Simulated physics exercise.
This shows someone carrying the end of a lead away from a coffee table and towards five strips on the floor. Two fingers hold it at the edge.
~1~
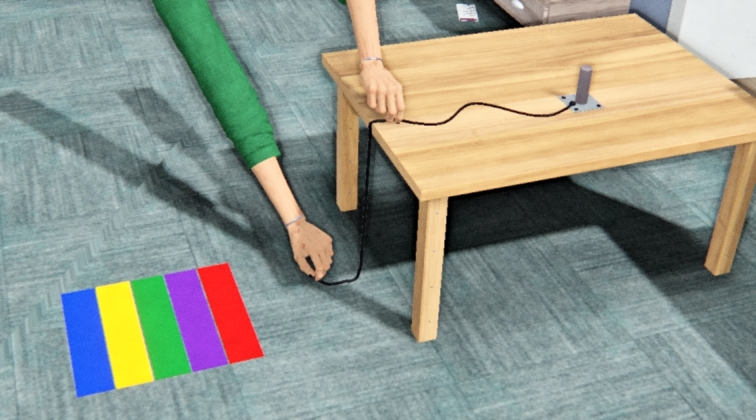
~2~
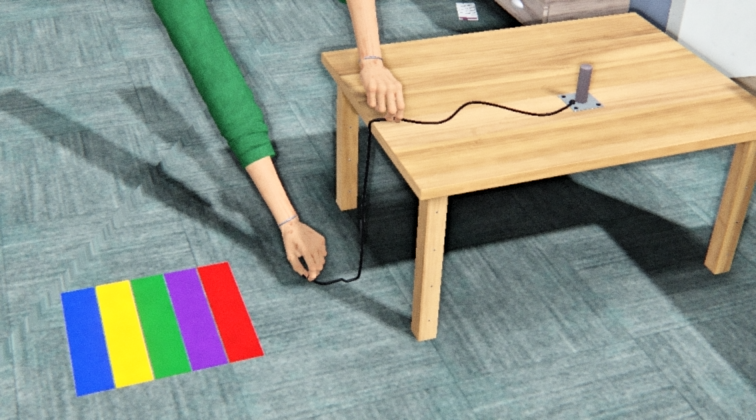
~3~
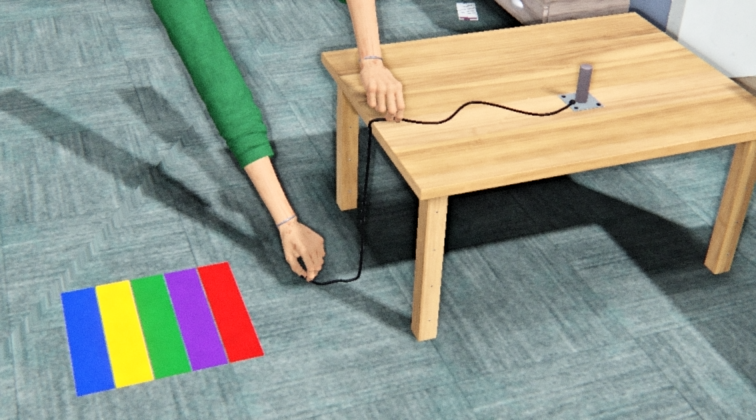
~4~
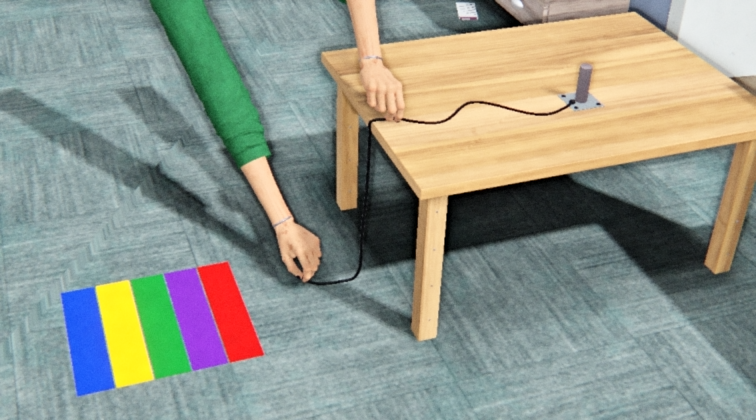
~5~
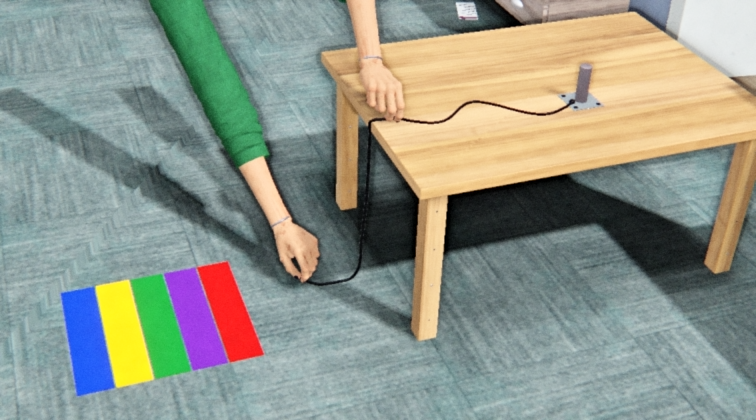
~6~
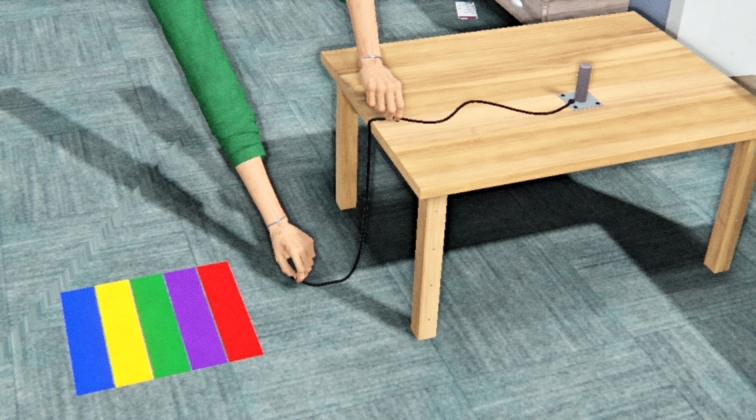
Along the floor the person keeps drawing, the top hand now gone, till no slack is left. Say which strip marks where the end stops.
The green strip marks it.
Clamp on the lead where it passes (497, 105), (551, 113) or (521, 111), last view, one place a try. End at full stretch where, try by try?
Expect roughly (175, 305) for the first, (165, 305) for the second and (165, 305) for the third.
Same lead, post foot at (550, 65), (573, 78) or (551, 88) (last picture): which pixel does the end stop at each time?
Places per try: (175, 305); (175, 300); (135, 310).
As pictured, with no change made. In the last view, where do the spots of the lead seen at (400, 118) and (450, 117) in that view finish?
End positions: About (369, 129) and about (420, 117).
Soon after, end near (210, 295); over red.
Then, end near (174, 303); over purple.
At full stretch, end near (154, 307); over green. It gets as far as the green strip.
